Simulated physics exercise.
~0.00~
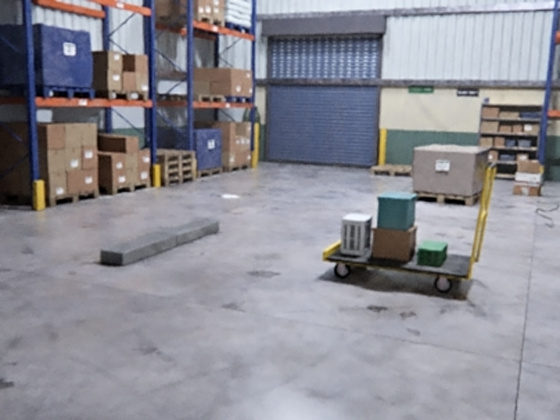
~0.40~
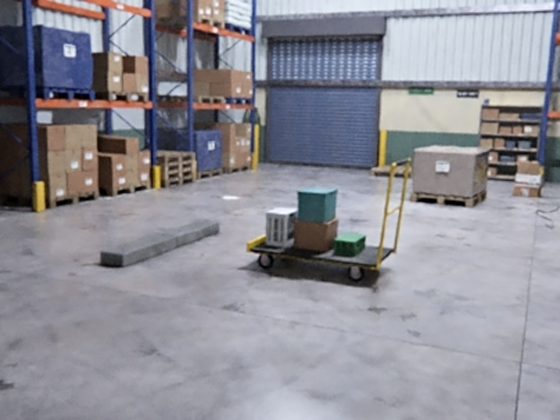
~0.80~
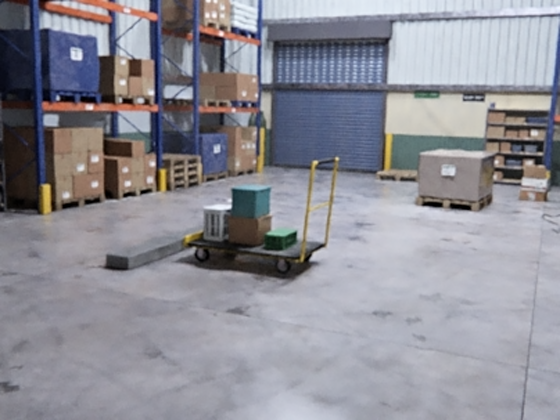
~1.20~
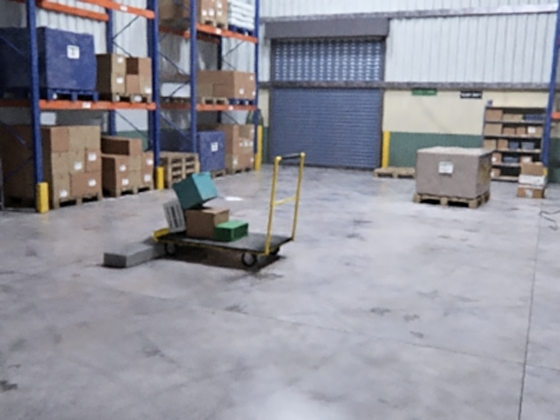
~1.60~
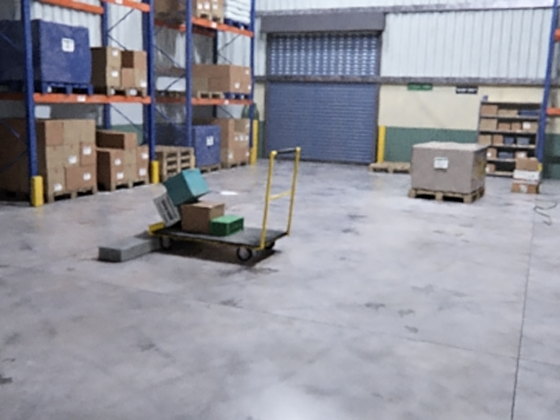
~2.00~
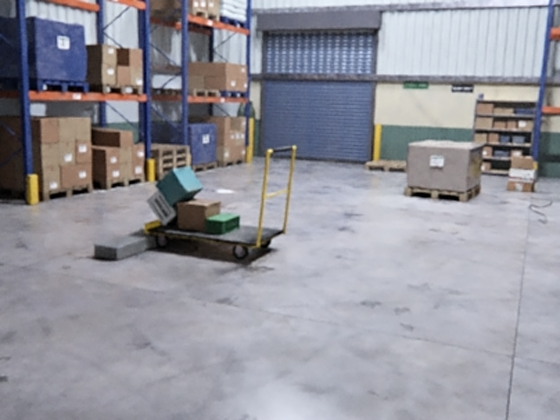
A loaded trolley rolls left into a low kerb and stops, its teal tote tilting aboard.
